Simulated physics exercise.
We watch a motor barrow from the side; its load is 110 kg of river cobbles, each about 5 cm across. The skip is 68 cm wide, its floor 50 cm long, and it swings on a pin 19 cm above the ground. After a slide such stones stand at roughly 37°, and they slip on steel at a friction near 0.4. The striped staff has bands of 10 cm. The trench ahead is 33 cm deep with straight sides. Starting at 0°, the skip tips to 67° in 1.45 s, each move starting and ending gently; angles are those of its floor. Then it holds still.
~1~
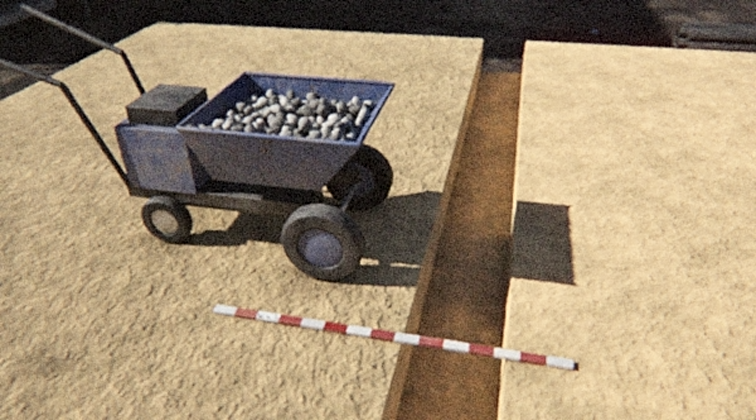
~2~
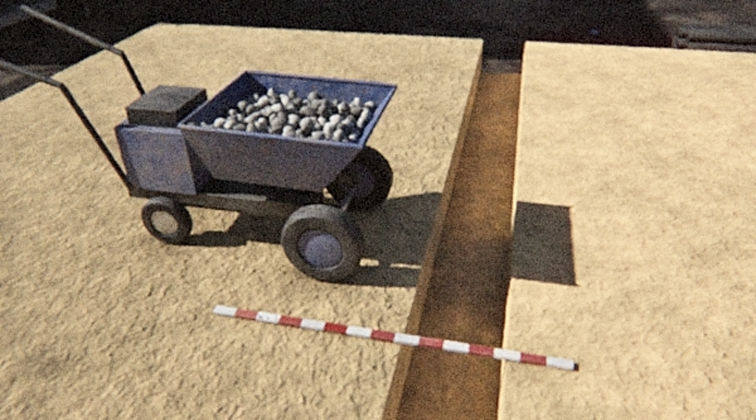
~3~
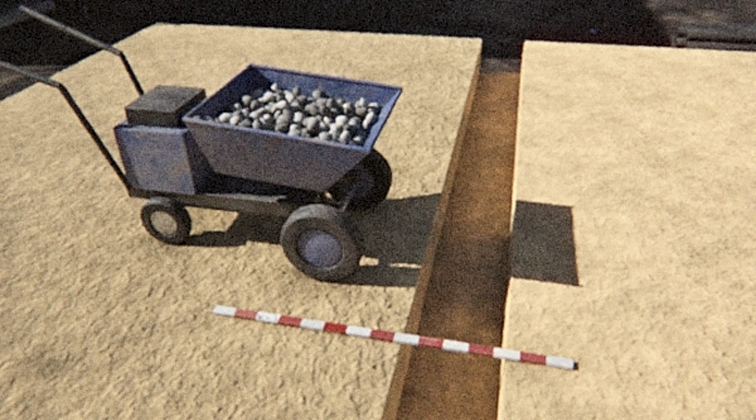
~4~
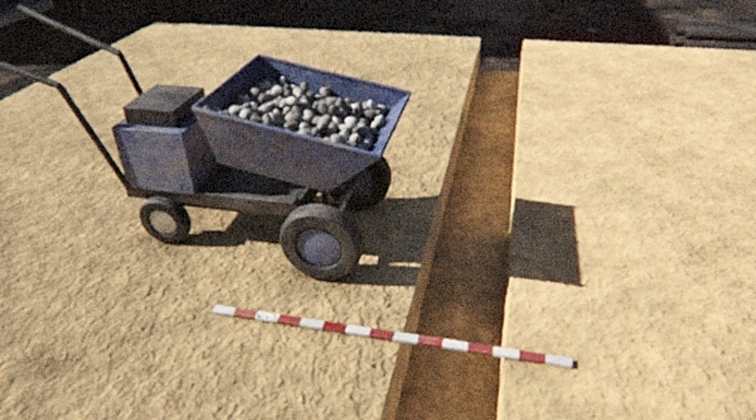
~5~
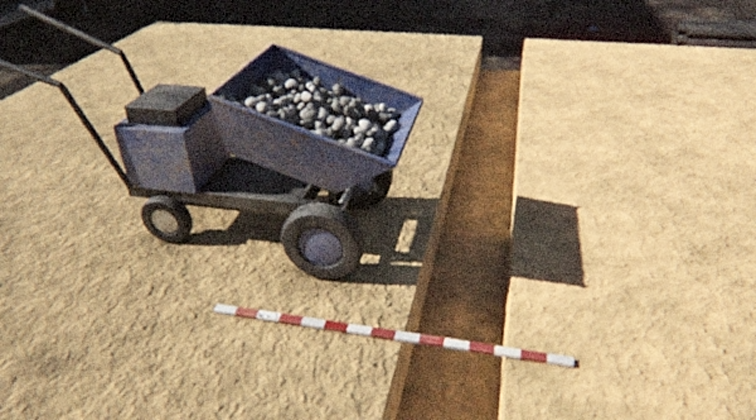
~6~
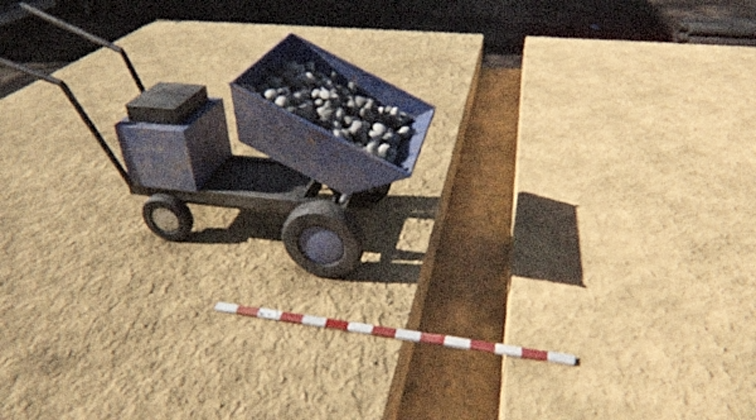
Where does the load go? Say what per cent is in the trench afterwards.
Some 92 per cent of it.
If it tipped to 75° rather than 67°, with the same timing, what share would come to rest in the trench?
In that case some 90 per cent.
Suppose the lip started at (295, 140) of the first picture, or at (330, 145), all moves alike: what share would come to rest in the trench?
Near 95 per cent from the first place, 100 from the second.
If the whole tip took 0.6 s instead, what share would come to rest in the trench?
It would be near 70 per cent.
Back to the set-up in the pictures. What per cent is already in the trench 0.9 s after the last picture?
About 35 per cent by then.
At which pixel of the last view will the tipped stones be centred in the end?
Near (479, 293).
Then, 0.5 s after the last picture the floor is at 57°, 100 % in the skip; the foremost stones are at (453, 197).
Then, 0.9 s after the last picture the floor is at 67°, 65 % in the skip, 34 % in the trench, 1 % past the trench; the foremost stones are at (524, 266).
Then, 1.3 s after the last picture the floor is at 67°, 36 % in the skip, 56 % in the trench, 8 % past the trench; the foremost stones are at (589, 275).
Then, 3.2 s after the last picture the floor is at 67°, 0 % in the skip, 92 % in the trench, 8 % past the trench; the foremost stones are at (626, 274).
